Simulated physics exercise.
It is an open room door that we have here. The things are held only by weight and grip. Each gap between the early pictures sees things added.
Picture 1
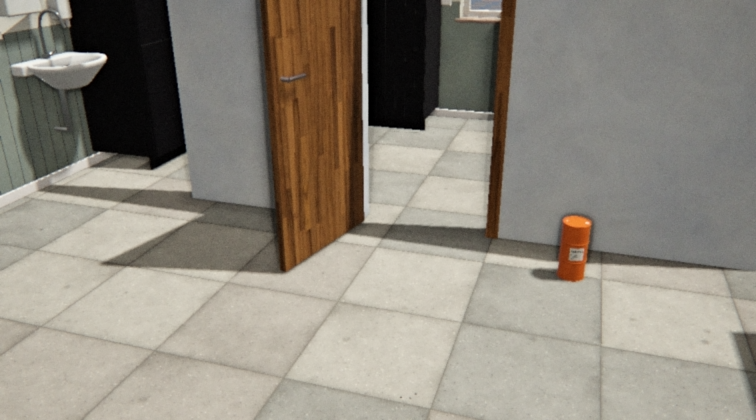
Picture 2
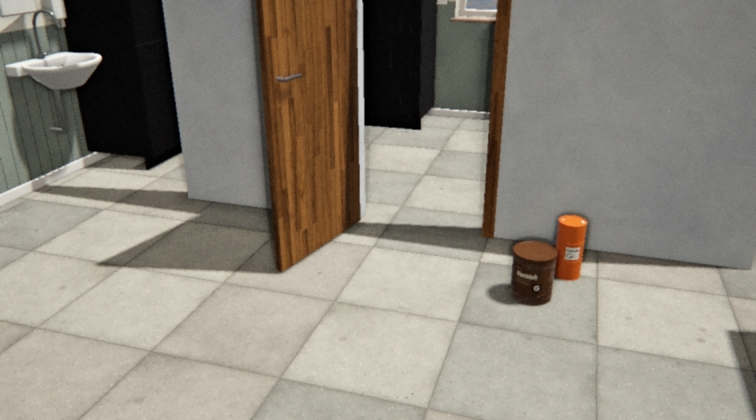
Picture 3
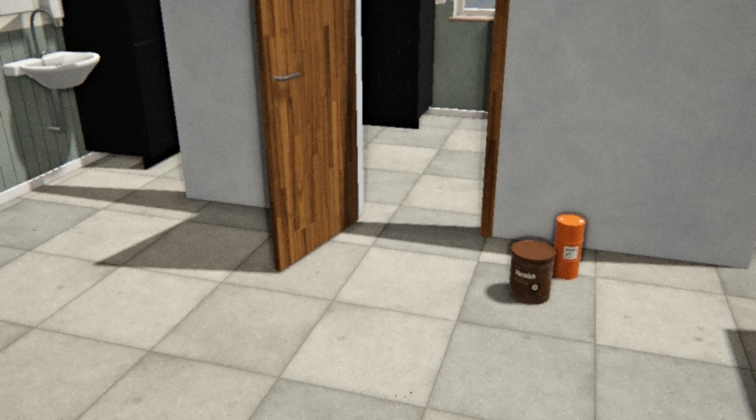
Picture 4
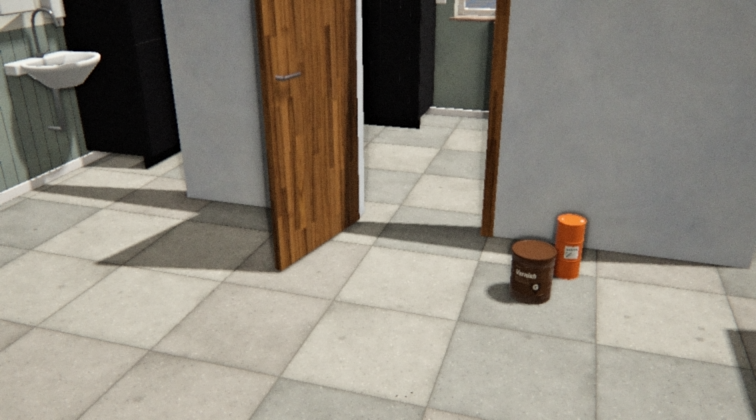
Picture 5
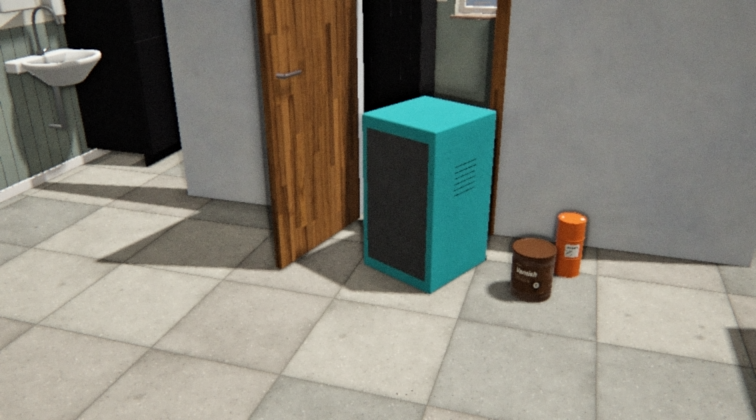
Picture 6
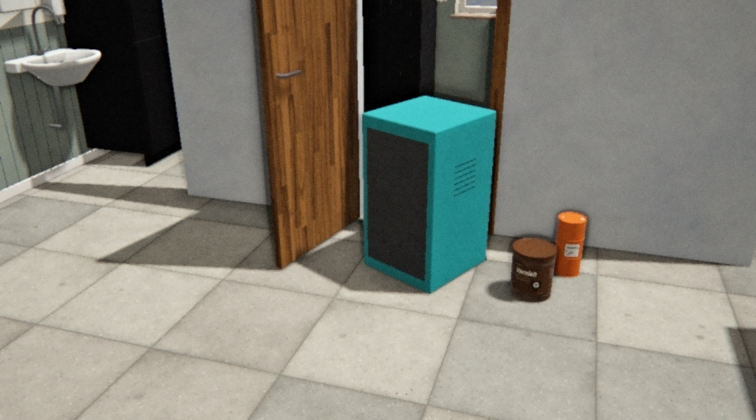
The video shows a wooden door standing wide open and still beside an orange canister on a tiled floor; a brown pail appears next to the canister, then a turquoise appliance appears in front of the doorway.
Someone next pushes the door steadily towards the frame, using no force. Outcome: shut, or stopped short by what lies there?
I expect it will finish partly open.
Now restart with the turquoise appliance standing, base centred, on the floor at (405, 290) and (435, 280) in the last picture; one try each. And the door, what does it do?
Well, the first time the door halts partway, and the second time it halts partway.
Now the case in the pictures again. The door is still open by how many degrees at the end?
Around 70 degrees.
Then, 0.40 s after the last picture, open by 96°.
Then, 0.70 s after the last picture, open by 80°.
Then, 0.80 s after the last picture, open by 74°.
At rest, open by 69°; all 3 in place. Seen from the same camera at the end, turquoise appliance near (428, 191).
